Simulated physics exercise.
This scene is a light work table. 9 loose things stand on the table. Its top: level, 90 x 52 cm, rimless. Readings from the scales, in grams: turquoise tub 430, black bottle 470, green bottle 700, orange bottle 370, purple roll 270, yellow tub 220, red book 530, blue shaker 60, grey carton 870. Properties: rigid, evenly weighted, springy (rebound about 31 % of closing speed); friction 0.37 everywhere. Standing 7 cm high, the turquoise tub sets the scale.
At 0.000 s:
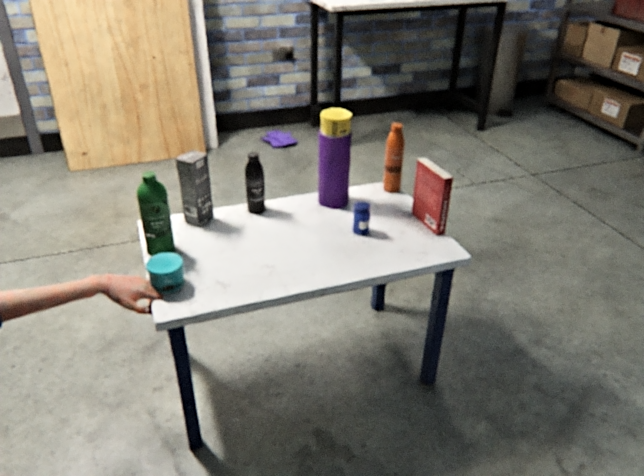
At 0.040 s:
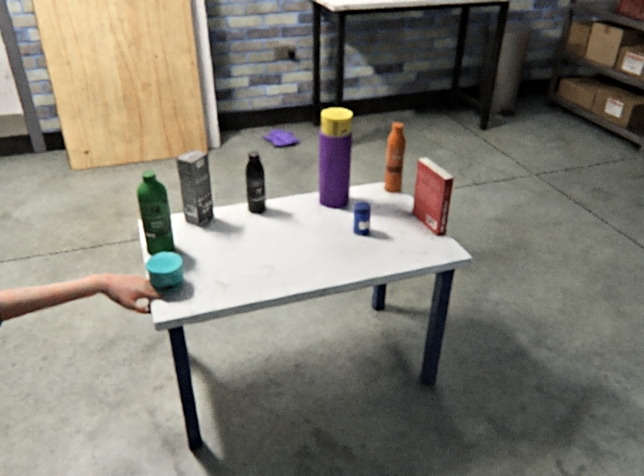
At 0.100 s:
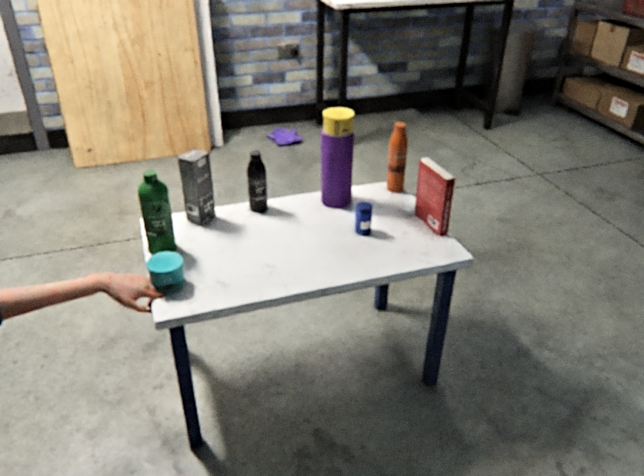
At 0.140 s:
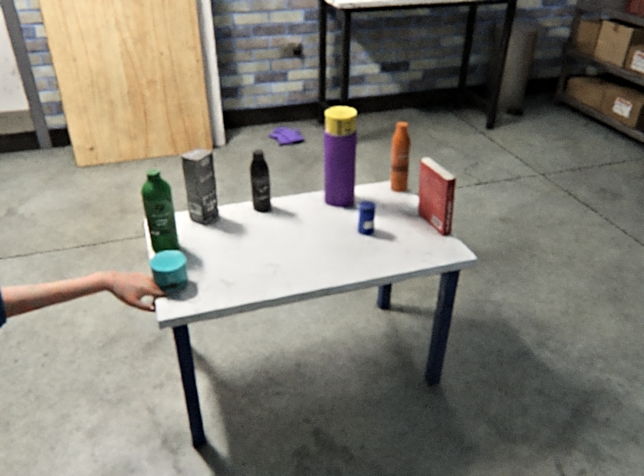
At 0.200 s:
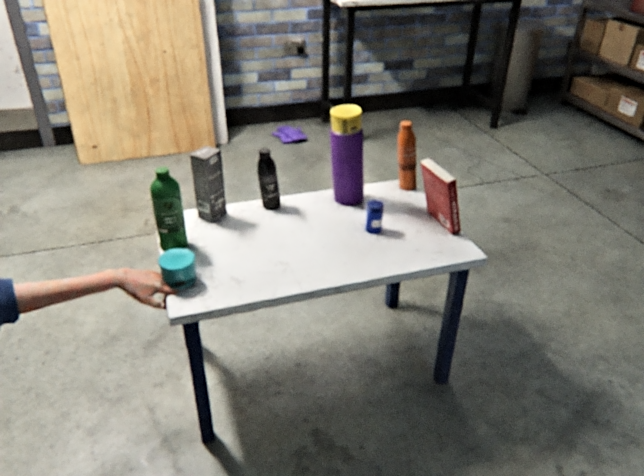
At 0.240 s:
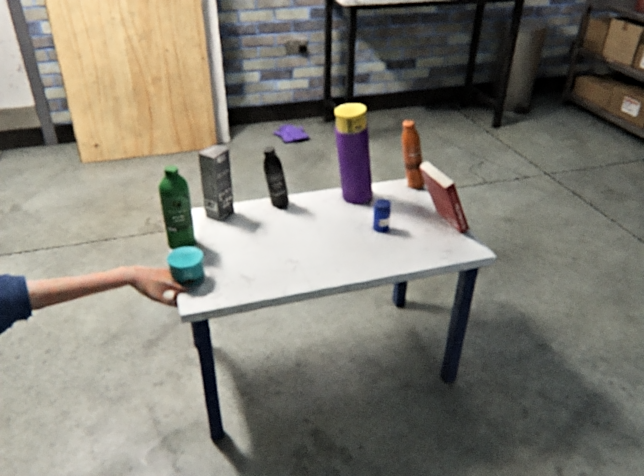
A hand at the left edge of a white table nudged it slightly to the right, and the red book at the far end began leaning while the bottles, purple roll and turquoise tub rode along.
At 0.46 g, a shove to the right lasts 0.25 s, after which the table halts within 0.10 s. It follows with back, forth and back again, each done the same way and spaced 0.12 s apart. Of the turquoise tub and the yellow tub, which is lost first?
The latter of the two.
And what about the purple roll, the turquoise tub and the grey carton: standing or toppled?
Well, the purple roll tumbles down, the turquoise tub holds steady, and the grey carton tumbles down.
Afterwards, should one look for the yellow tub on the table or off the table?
When everything stops, the yellow tub is out of bounds.
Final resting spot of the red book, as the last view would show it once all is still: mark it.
About (392, 231).
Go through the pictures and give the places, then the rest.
In the first frame, turquoise tub (166, 274); yellow tub (336, 123).
In the second frame, orange bottle (395, 158); purple roll (335, 168).
In the third frame, red book (434, 197); blue shaker (363, 218).
In the fourth frame, table shifted 1 cm; red book (436, 197) tilted 4°; grey carton (201, 187).
In the fifth frame, table shifted 4 cm; red book (441, 197) tilted 14°; green bottle (168, 209).
In the sixth frame, table shifted 7 cm; turquoise tub (187, 268); yellow tub (351, 119) tilted 8°.
By 0.84 s, table shifted 1 cm; yellow tub now off the table; turquoise tub 12 cm from its spot near (213, 263); black bottle on its side.
By 1.54 s, table shifted 19 cm; orange bottle now off the table; turquoise tub 9 cm from its spot near (267, 254); green bottle on its side.
When it is over (2.8 s), off the table, black bottle, orange bottle and yellow tub; lying over on the table, green bottle, purple roll, red book and grey carton; not toppled but over 5 cm from the start, turquoise tub and blue shaker. End places, in pixels of the last picture, turquoise tub near (197, 266), yellow tub near (533, 287). Turquoise tub was never lost; yellow tub went at 0.84 s.
